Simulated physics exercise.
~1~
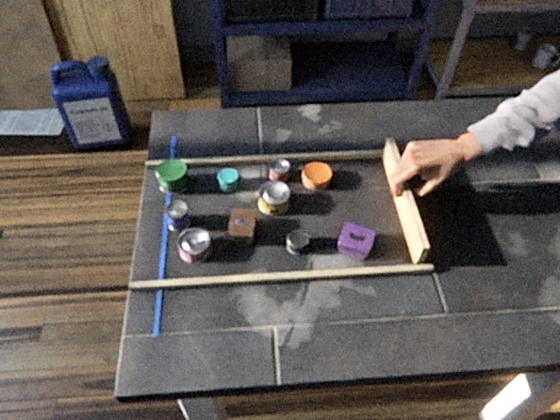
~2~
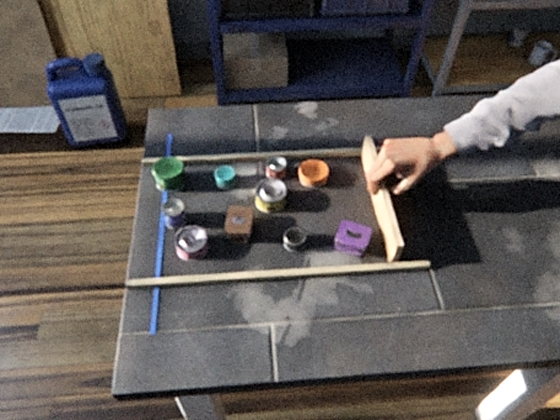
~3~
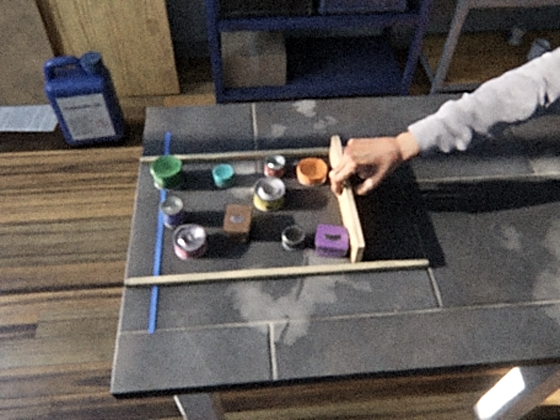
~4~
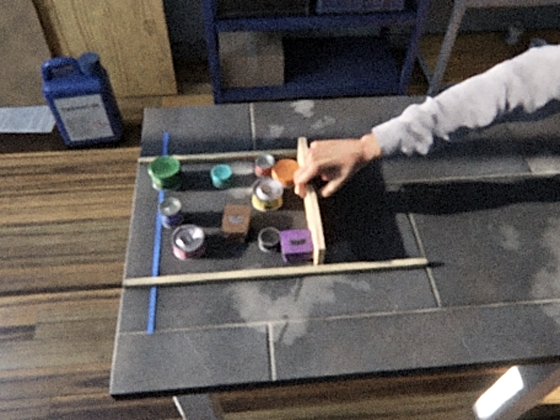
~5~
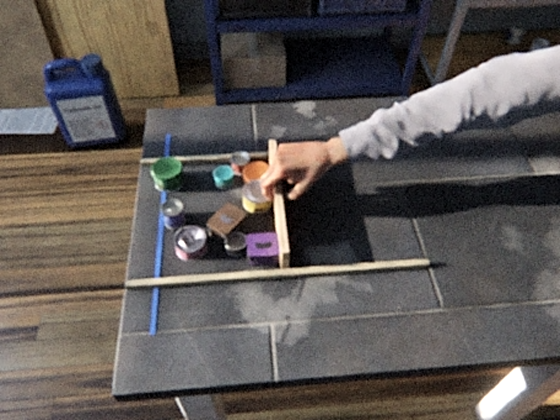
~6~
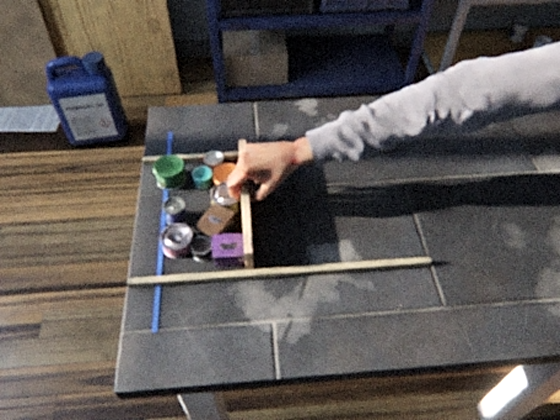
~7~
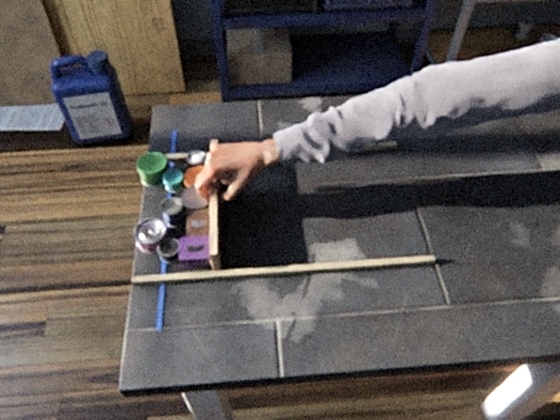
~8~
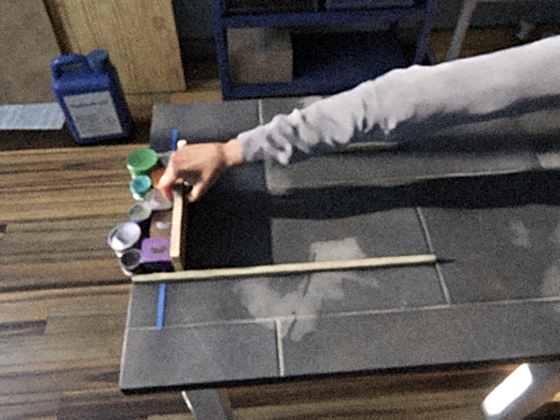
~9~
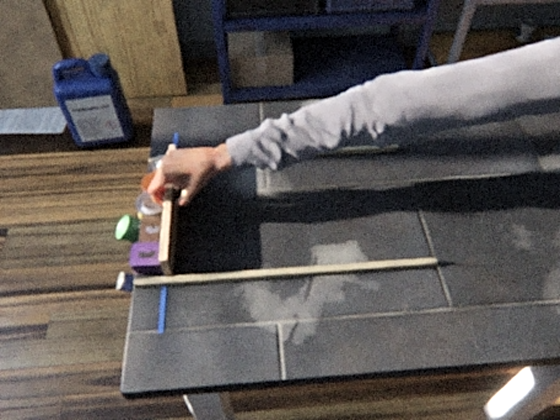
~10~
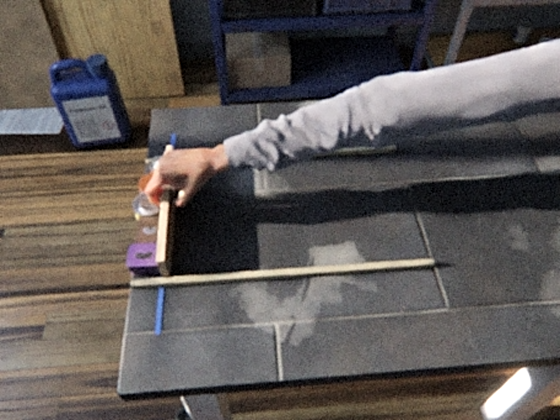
Hand pushing an upright board left across a table, sweeping small pots and tins to the tape mark, several dropping off the edge.
